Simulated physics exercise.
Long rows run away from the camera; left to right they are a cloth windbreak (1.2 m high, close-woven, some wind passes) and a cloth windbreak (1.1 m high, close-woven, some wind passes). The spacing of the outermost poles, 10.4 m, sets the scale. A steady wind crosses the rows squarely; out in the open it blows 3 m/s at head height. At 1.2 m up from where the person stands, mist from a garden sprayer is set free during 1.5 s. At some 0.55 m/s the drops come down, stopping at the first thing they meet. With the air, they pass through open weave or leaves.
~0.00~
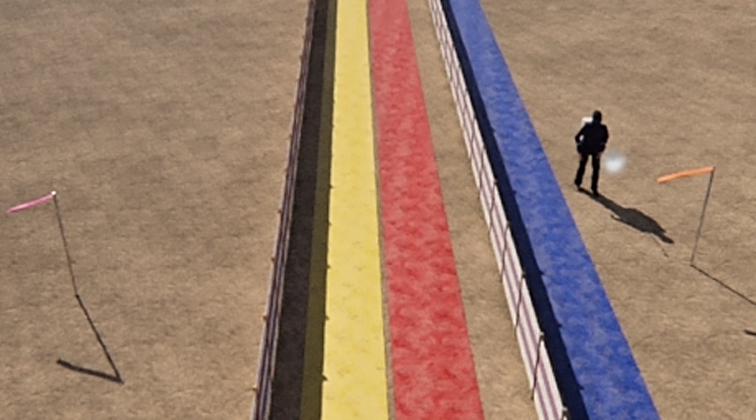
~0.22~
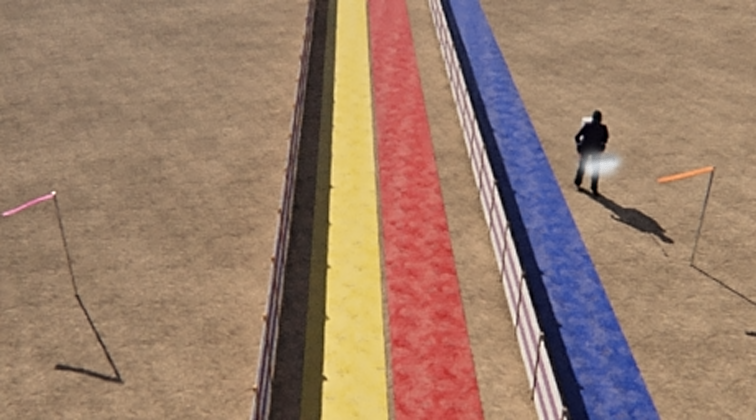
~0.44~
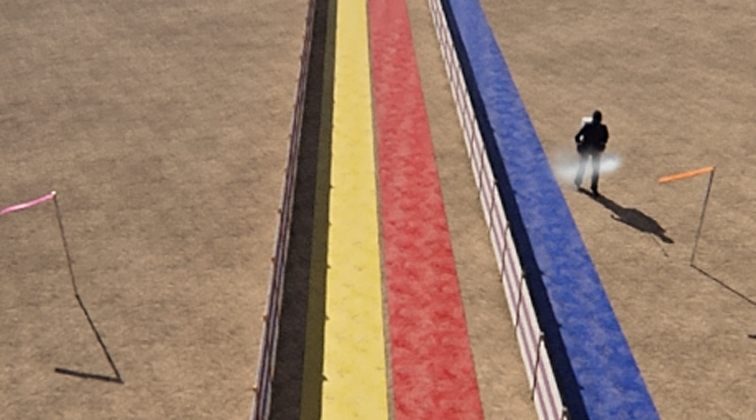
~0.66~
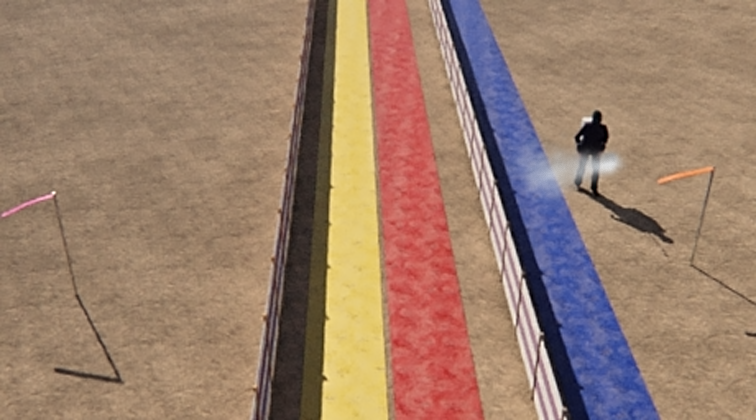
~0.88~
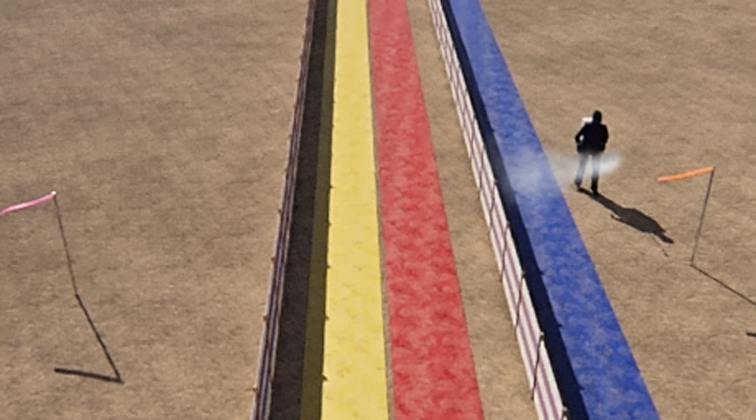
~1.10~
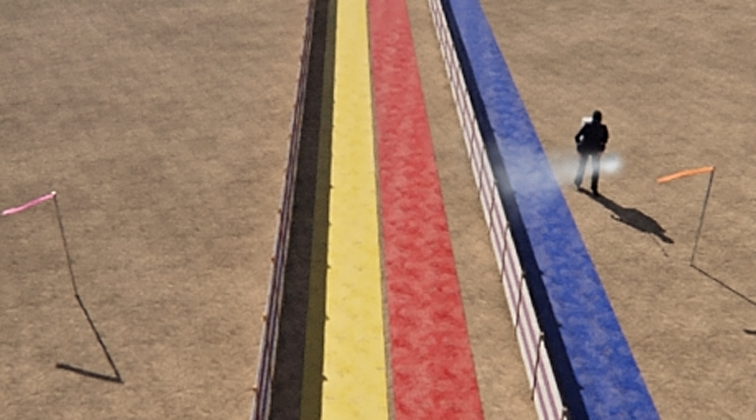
White mist appeared beside a dark figure on the right and spread leftward across the blue strip toward the nearby fence, while the person stood still and ribbons streamed left from their poles.
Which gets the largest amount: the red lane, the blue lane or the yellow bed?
Red.
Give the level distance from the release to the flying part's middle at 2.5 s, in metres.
Roughly 3.0 m.
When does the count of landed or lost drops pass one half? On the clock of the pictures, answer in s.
Roughly at 4.0 s.
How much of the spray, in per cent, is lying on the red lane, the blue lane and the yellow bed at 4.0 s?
The shares come to around 15 percent red, 5 percent blue, 1 percent yellow.
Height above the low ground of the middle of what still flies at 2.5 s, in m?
The middle is at about 0.8 m above the low ground.
After 2.5 s, 82 % is in the air or yet to come; 0 % lies on the red lane, 4 % on the blue lane and 0 % on the yellow bed; the middle of what still flies is 0.9 m above the low ground, near (461, 179).
After 4.0 s, 51 % is in the air or yet to come; 13 % lies on the red lane, 5 % on the blue lane and 1 % on the yellow bed; the middle of what still flies is 0.7 m above the low ground, near (350, 189).
After 8.0 s, 8 % is in the air or yet to come; 27 % lies on the red lane, 5 % on the blue lane and 11 % on the yellow bed.
After 20.0 s, 0 % is in the air or yet to come; 27 % lies on the red lane, 5 % on the blue lane and 11 % on the yellow bed.
After 45.0 s, 0 % is in the air or yet to come; 27 % lies on the red lane, 5 % on the blue lane and 11 % on the yellow bed.
